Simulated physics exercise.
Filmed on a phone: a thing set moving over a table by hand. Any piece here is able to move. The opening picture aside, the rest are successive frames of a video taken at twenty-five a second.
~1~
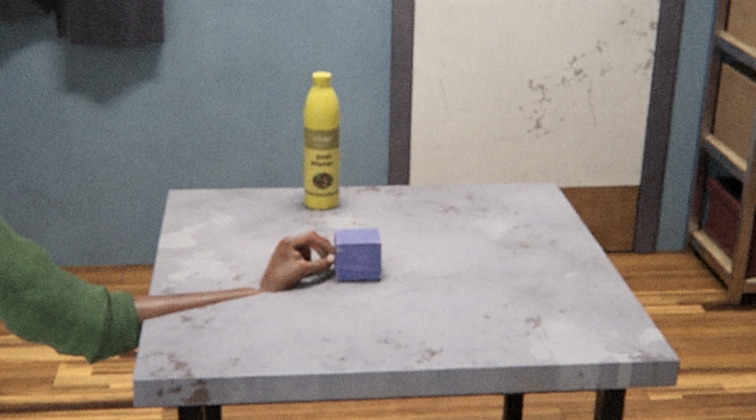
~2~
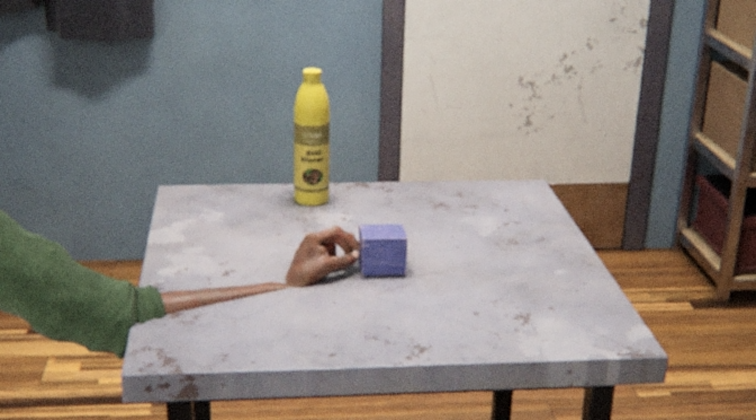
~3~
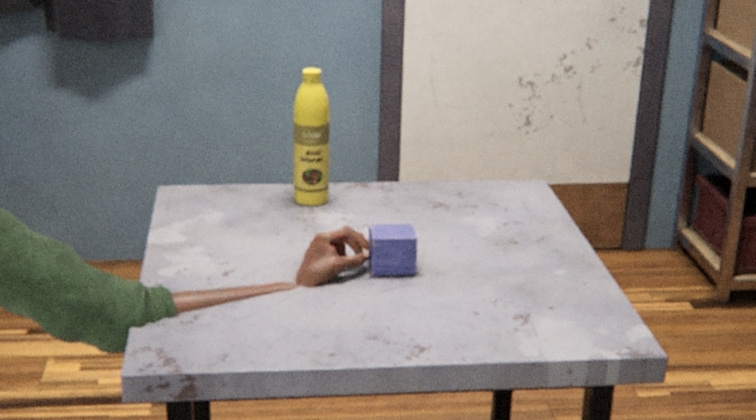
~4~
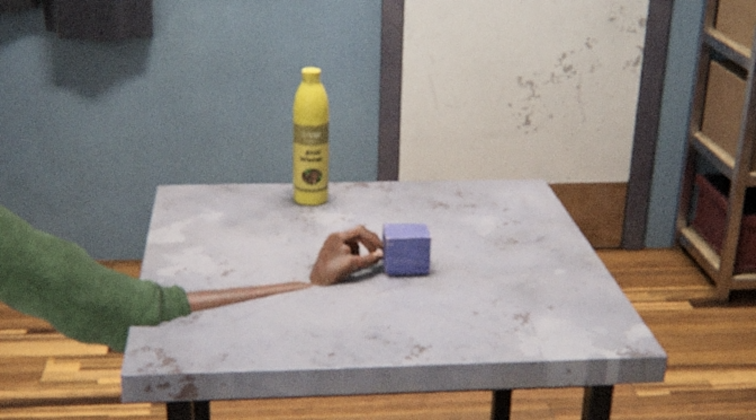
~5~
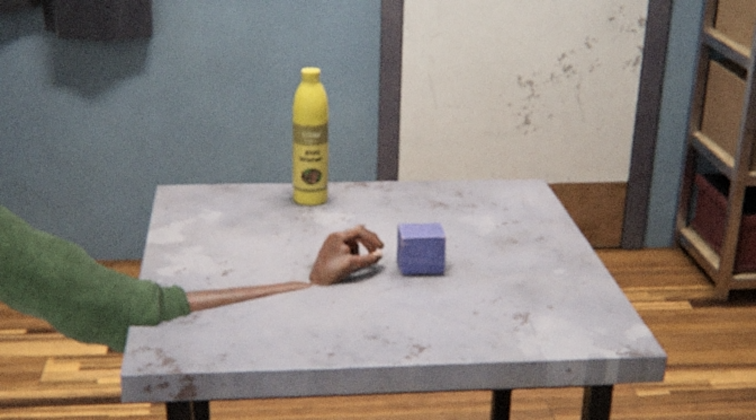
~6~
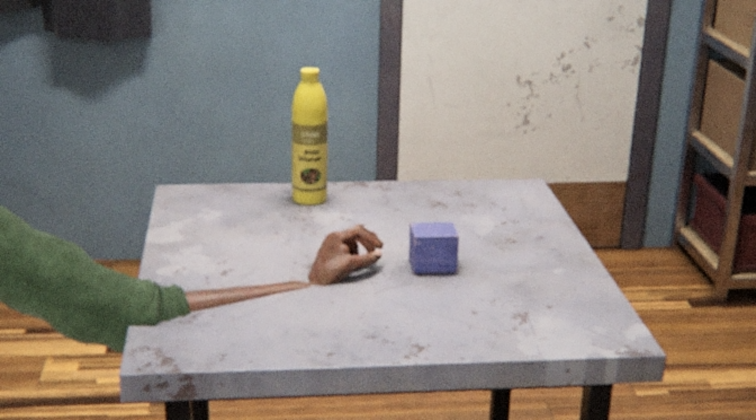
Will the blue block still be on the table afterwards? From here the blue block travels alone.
Yes, doesn't come down.
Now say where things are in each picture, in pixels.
In the first picture, under the hand; blue block (358, 254).
In the second picture, under the hand; blue block (383, 250).
In the third picture, under the hand; blue block (393, 250).
In the fourth picture, blue block (406, 249).
In the fifth picture, blue block (421, 248) moved a little.
In the sixth picture, blue block (433, 248) moved about its own width.
Then, 0.10 s later than the last frame, blue block moved about its own width near (459, 247).
Then, 0.20 s later than the last frame, blue block moved about its own width near (474, 247).
When it is over, moved from the start, blue block. End places, in pixels of the last picture, blue block near (478, 247).
